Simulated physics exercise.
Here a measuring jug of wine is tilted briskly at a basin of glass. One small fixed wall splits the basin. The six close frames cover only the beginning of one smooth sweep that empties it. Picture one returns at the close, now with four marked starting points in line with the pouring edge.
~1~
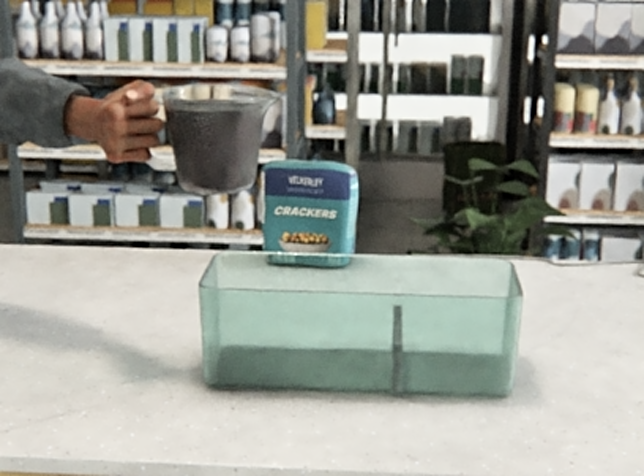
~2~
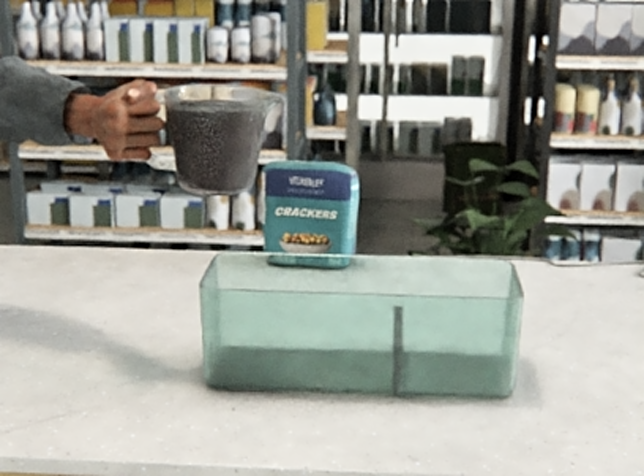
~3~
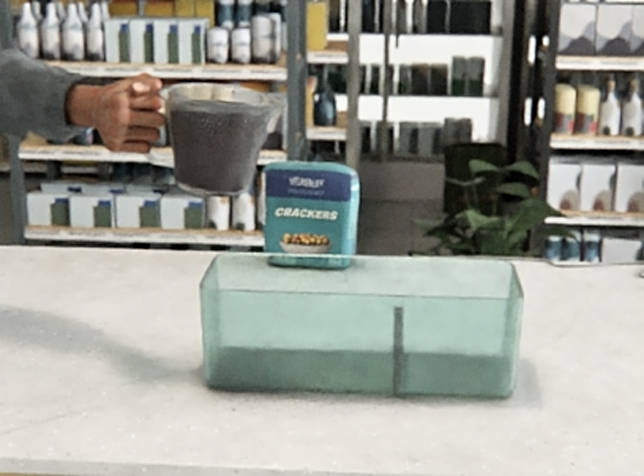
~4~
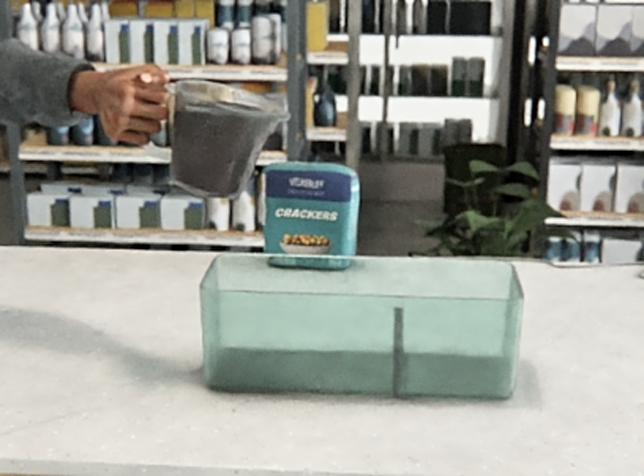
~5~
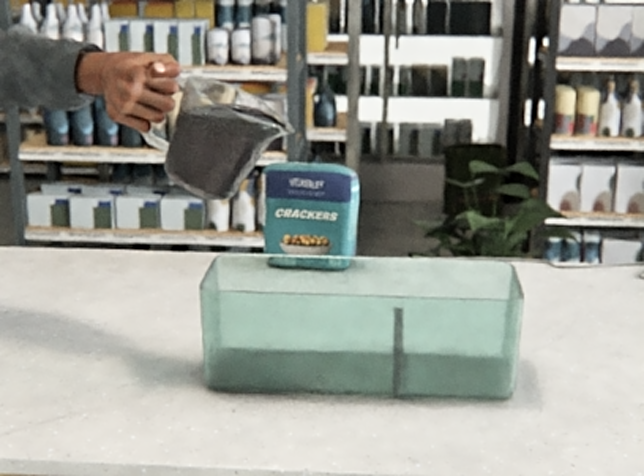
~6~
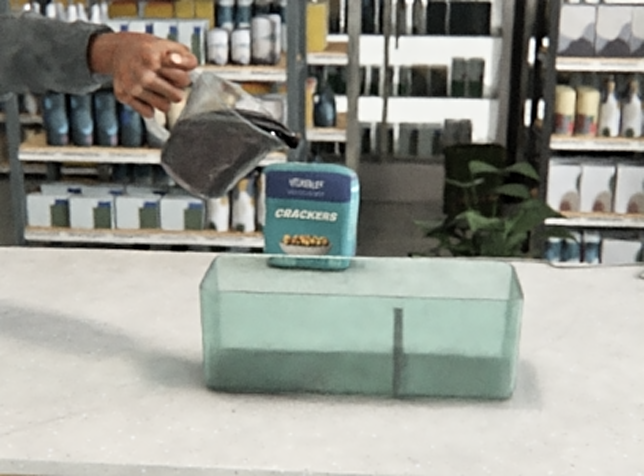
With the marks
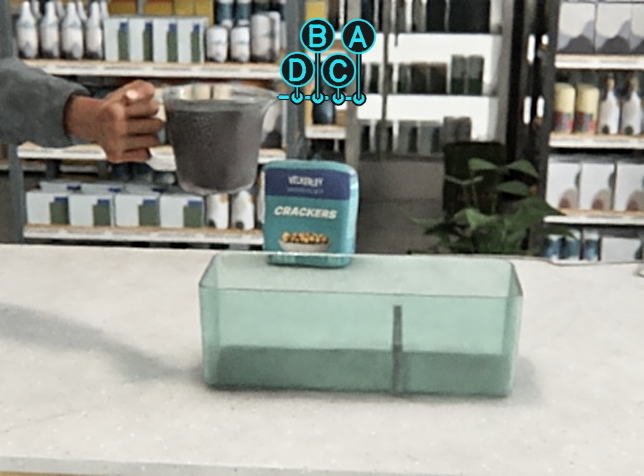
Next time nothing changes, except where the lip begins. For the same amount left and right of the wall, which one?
The answer is dot A.
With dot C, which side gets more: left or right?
The left side.
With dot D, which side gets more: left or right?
The left side.
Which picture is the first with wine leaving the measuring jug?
In picture 6.
In cyan, A at (358, 98); B at (317, 97); C at (338, 98); D at (297, 97).
Choosing A, about 56 % ends left of the wall and 42 % right of it.
Choosing B, about 91 % ends left of the wall and 4 % right of it; 5 % is lost outside.
Choosing C, about 78 % ends left of the wall and 19 % right of it; 3 % is lost outside.
Choosing D, about 92 % ends left of the wall and 4 % right of it; 4 % is lost outside.
